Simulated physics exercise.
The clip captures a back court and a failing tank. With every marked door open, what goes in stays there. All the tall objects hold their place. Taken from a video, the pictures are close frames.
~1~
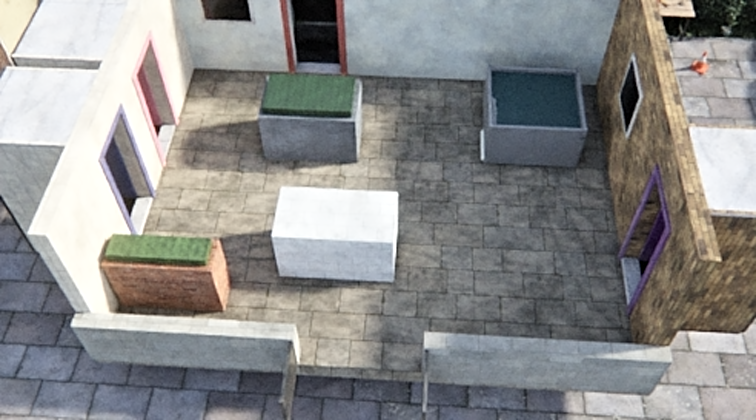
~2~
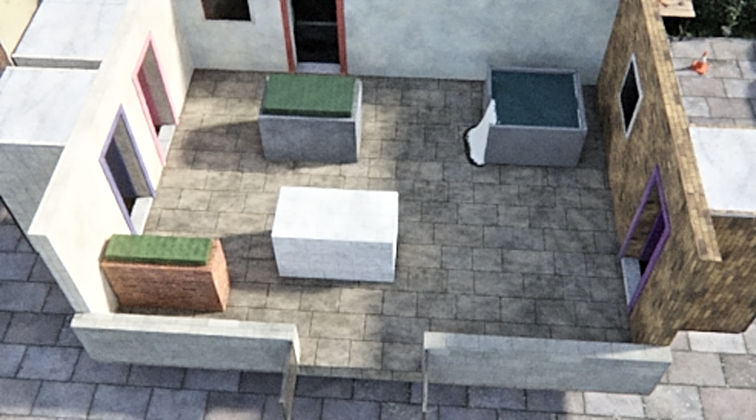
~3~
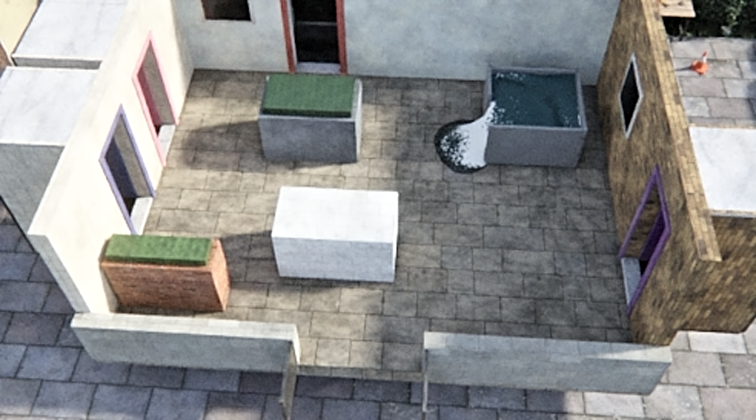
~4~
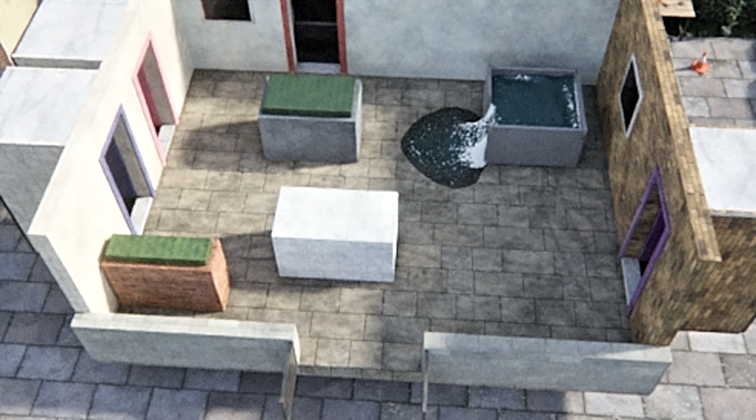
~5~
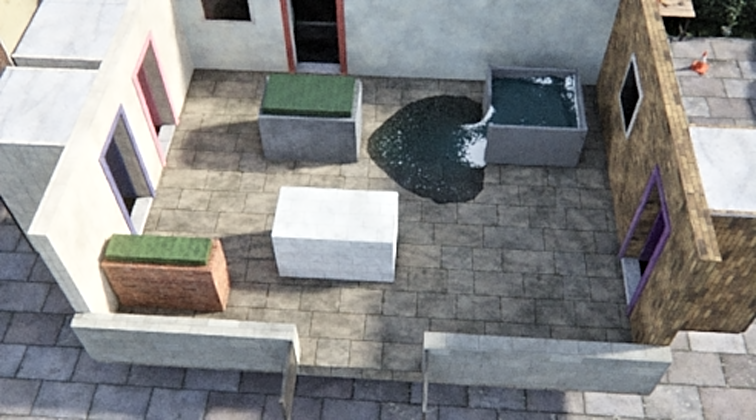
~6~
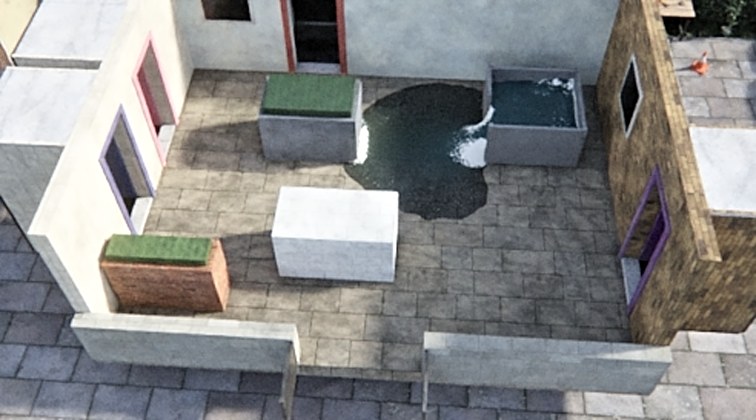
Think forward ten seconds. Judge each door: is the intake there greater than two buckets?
Red door, greater; pink door, greater; purple door, not greater; blue door, greater.
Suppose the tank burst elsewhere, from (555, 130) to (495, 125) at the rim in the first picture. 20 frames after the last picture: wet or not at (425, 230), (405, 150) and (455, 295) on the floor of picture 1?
Log: Point 1 inundated; point 2 unreached; point 3 inundated.
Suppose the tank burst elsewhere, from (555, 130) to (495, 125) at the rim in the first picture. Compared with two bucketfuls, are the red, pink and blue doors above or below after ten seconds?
The red one falls short, the pink one falls short and the blue one falls short.
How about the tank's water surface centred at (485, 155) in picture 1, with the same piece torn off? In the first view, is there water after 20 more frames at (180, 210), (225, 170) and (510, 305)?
Taking the three spots in that order, I'd say drenched, then drenched, then spared.
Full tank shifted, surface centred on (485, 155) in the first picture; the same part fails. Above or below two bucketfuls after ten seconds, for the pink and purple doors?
Briefly, the pink door overshoots and the purple door stays within the limit.
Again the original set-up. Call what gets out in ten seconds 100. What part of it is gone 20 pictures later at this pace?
About 40 per cent.
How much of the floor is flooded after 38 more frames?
The answer is around 60 per cent.
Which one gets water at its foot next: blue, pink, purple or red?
The red one comes first.
A moment on, water covers 25 % of the floor; the red door wet at the sill, nothing in, the pink door not reached, the purple door not reached, the blue door not reached.
Next, water covers 40 % of the floor; the red door over two buckets in, the pink door not reached, the purple door not reached, the blue door not reached.
Then, water covers 50 % of the floor; the red door over two buckets in, the pink door wet at the sill, nothing in, the purple door not reached, the blue door over two buckets in.
Later, water covers 60 % of the floor; the red door over two buckets in, the pink door over two buckets in, the purple door not reached, the blue door far over two buckets in.
In the end, water covers 75 % of the floor; the red door over two buckets in, the pink door over two buckets in, the purple door wet at the sill, nothing in, the blue door far over two buckets in.
